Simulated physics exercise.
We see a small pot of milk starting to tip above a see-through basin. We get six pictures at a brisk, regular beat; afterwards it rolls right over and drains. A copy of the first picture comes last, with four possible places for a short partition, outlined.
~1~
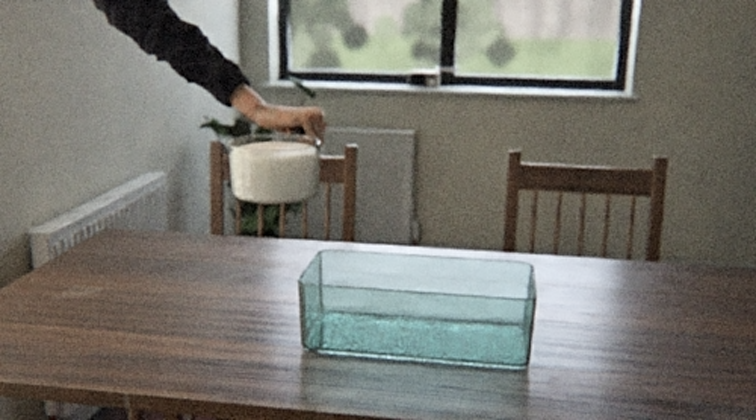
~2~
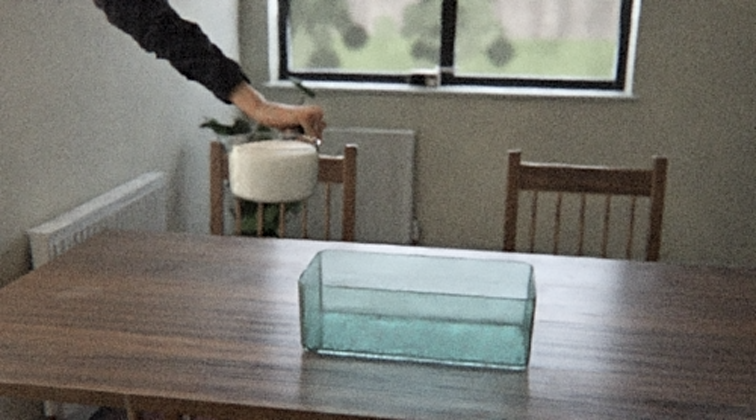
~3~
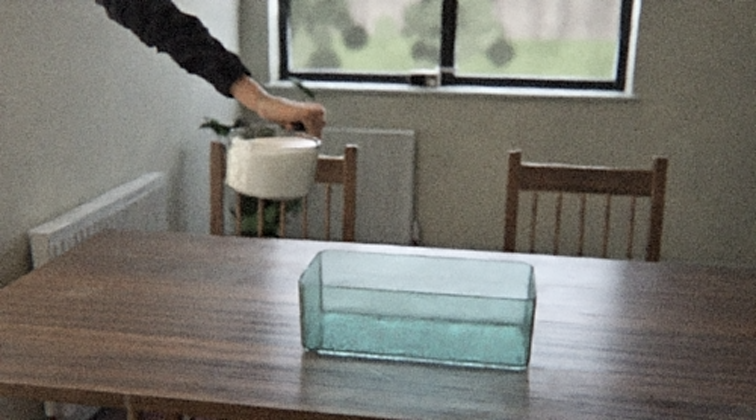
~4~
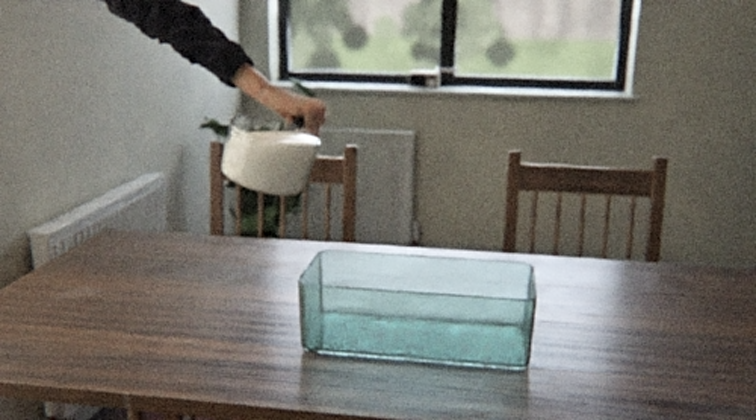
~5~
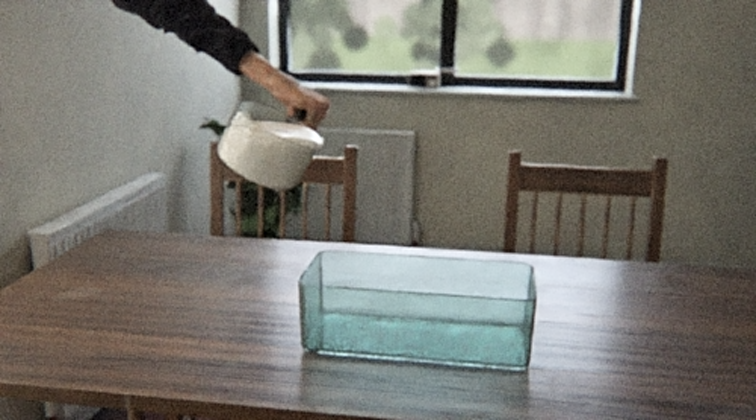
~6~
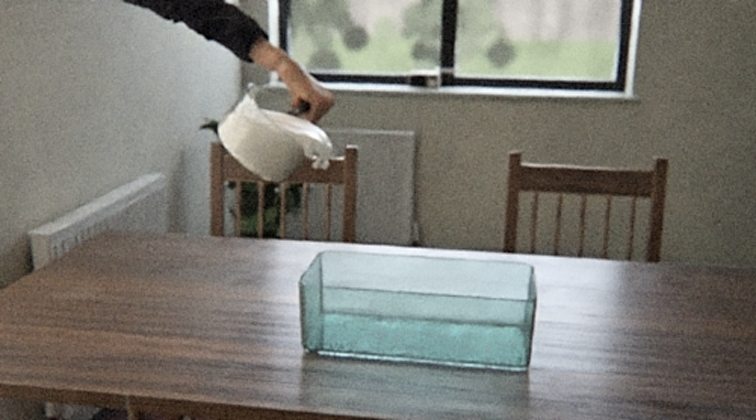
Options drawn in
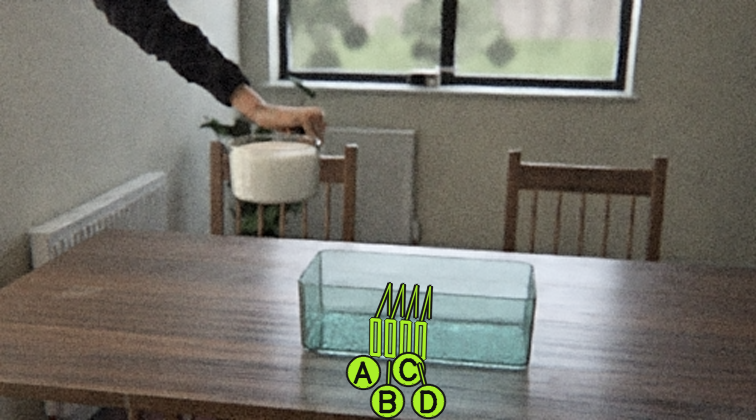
At a wooden dining table, a hand tilting a small pot rightward above a see-through basin, milk starting over its lip.
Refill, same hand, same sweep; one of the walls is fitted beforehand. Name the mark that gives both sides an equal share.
The answer is slot C.
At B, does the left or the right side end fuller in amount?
The right one.
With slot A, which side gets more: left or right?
The right one.
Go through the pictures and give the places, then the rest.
Upright, lip at (317, 143); basin from (301, 347) to (530, 366); nothing has left yet.
Upright, lip at (317, 144); nothing has left yet.
Tipped about 7°, lip at (317, 144); nothing has left yet.
Tipped about 16°, lip at (317, 144); milk is over the lip, down to (317, 144).
Tipped about 28°, lip at (317, 144); milk is over the lip, down to (317, 144).
Tipped about 41°, lip at (317, 145); milk is over the lip, down to (325, 166).
On the marked copy, A at (374, 360); B at (389, 361); C at (404, 362); D at (419, 364).
Choosing A, about 11 % ends left of the wall and 83 % right of it; 6 % is lost outside.
Choosing B, about 25 % ends left of the wall and 70 % right of it; 5 % is lost outside.
Choosing C, about 47 % ends left of the wall and 48 % right of it; 5 % is lost outside.
Choosing D, about 77 % ends left of the wall and 16 % right of it; 7 % is lost outside.
